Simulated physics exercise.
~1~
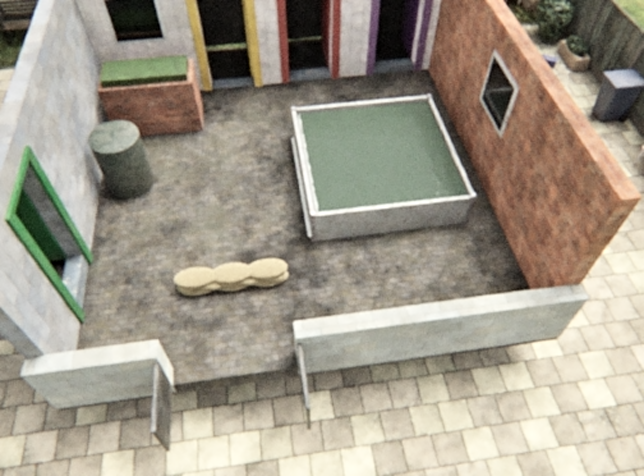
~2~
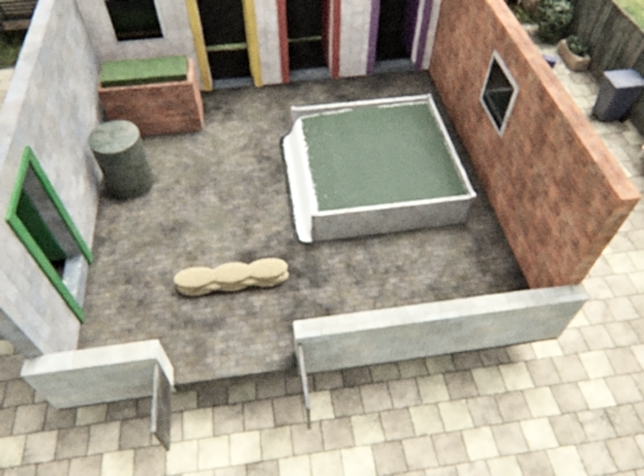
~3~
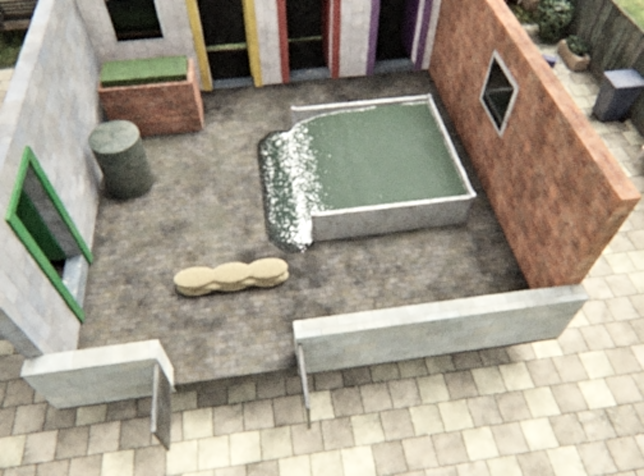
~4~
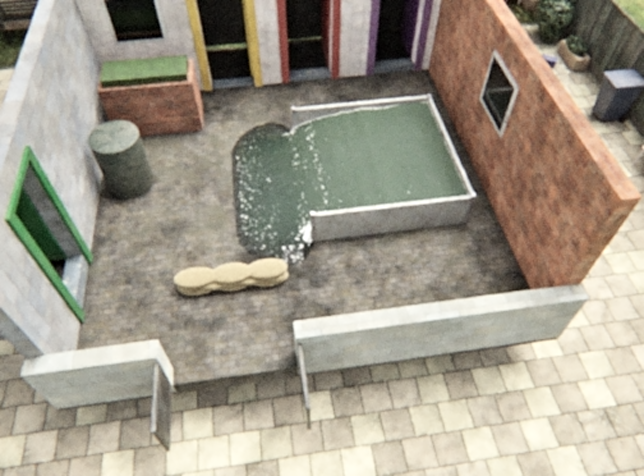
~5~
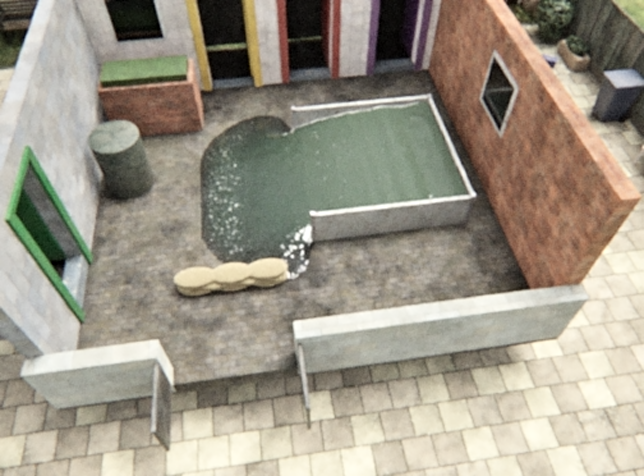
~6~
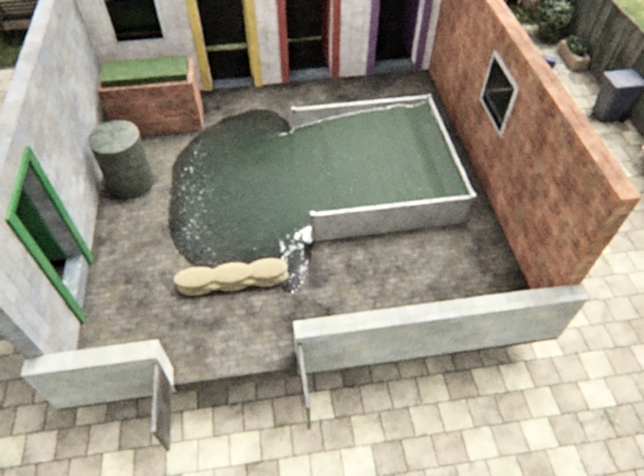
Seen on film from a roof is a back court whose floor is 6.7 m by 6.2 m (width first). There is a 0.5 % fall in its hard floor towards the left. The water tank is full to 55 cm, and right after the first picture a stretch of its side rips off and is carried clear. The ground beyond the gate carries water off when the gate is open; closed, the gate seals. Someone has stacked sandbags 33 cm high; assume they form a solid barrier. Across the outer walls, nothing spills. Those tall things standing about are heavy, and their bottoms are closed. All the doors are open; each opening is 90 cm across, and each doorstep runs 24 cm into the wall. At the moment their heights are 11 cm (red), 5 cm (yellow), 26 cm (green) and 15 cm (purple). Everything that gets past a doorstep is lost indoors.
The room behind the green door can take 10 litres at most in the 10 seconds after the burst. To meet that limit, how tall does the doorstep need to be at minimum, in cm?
At least 27 cm or so.
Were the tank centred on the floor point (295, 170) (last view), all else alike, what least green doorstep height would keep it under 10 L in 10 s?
Minimum: Approx. 24 cm.
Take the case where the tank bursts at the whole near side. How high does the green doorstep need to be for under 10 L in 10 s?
A minimum of about 14.0 cm.
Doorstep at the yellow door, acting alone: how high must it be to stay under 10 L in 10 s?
The yellow one would have to be about 13.5 cm high.
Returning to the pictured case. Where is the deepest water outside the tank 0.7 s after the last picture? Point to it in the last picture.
Near pixel (96, 220).
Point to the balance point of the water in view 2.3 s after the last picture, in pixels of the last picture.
It lies near (227, 197) in the last picture.
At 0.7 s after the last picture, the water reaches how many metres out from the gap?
Reach: Approx. 4.0 m.
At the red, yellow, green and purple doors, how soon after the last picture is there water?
Red: 3.0 s; yellow: 1.1 s; green: 0.7 s; purple: 5.0 s.
Then, 0.7 s after the last picture water covers 35 % of the floor, deepest (36 cm) near (96, 220); 5 cm at the green door, 0 litres in over its 26 cm doorstep.
Then, 2.3 s after the last picture water covers 50 % of the floor, deepest (46 cm) near (102, 182); 29 cm at the green door, 7 litres in over its 26 cm doorstep.
Then, 9.3 s after the last picture water covers 100 % of the floor, deepest (19 cm) near (487, 199); 9 cm at the green door, 13 litres in over its 26 cm doorstep.
At the green door as built, the water peaked near 31 cm, 1.9 s after the last picture.
Run again over the same 10 s with other heights there, 23 litres in over 24 cm, 0 litres over 32.5 cm. The limit of 10 litres is kept from about 27 cm up.
